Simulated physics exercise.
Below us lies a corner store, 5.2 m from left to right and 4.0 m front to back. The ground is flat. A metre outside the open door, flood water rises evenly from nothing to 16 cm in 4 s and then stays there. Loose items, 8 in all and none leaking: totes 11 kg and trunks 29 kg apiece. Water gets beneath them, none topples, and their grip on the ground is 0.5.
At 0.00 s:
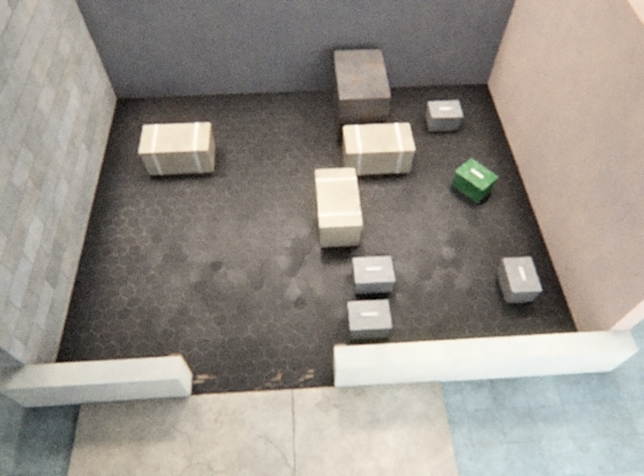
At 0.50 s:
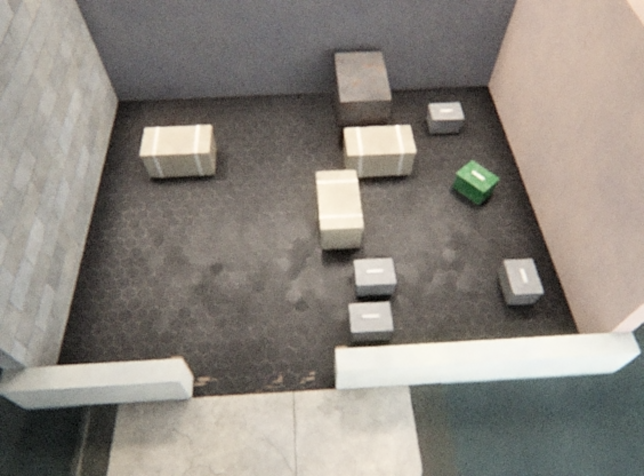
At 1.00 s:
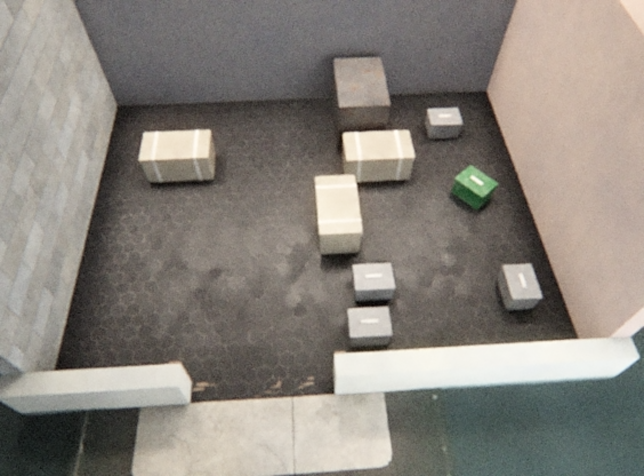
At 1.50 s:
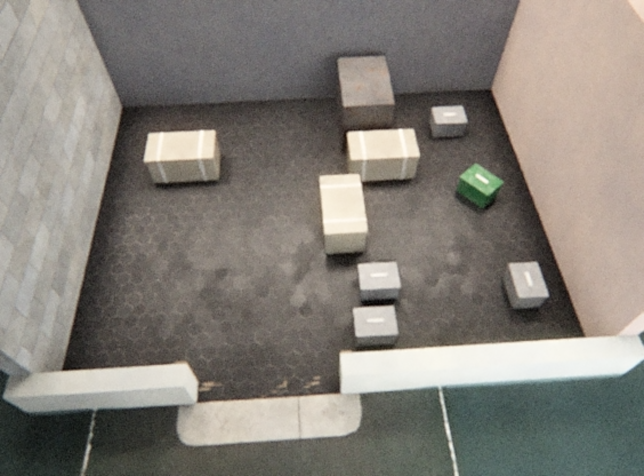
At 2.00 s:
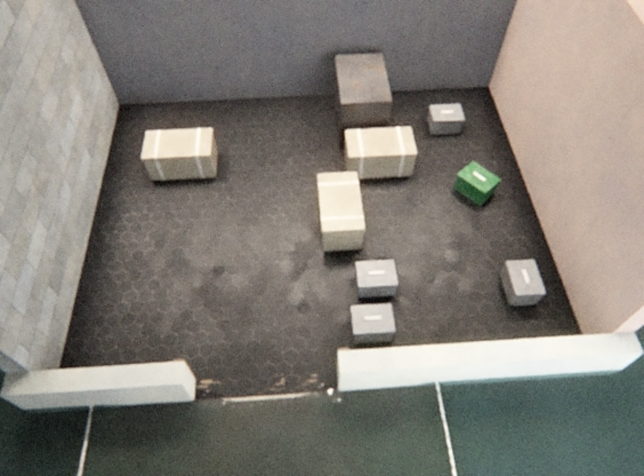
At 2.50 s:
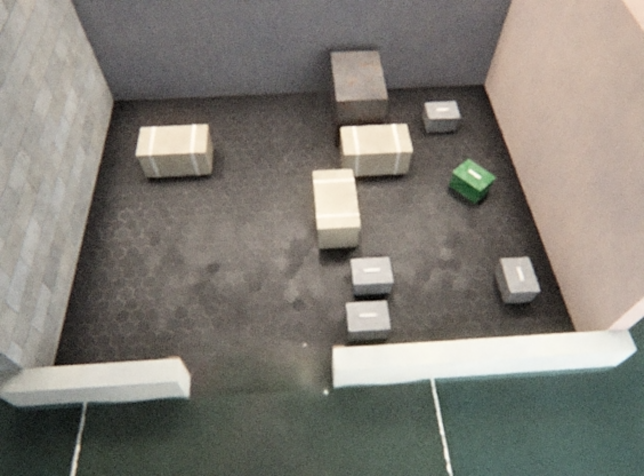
A corner store with a dark tiled floor is seen from above, holding pale trunks, grey totes, one green tote and a dark block. Outside, dark greenish water closes in around the pale paving at the doorway until it is covered, then edges just inside the opening, while every item stays still.
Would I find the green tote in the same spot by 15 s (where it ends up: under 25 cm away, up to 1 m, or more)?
The green tote barely shifts.
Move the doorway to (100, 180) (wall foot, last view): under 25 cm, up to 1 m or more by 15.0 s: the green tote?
In that case the green tote stays put.
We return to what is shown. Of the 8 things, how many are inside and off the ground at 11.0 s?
At that moment 1.
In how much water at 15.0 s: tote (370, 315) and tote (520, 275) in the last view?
Roughly 4 and 4 cm.
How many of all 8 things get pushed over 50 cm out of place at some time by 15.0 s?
0 of them.
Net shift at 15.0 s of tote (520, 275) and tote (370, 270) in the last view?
In that order: 0 cm, 0 cm.
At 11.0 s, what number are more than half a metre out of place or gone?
0 of them.
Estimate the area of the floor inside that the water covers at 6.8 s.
Roughly 13 m2.
After 3.5 s the green tote is near (474, 175), 0.0 m from its start, aground; 0 afloat.
After 6.8 s the green tote is near (474, 175), 0.0 m from its start, aground; 0 afloat.
After 11.0 s the green tote is near (474, 175), 0.0 m from its start, aground; 1 afloat.
After 15.0 s the green tote is near (474, 175), 0.0 m from its start, aground; 1 afloat.
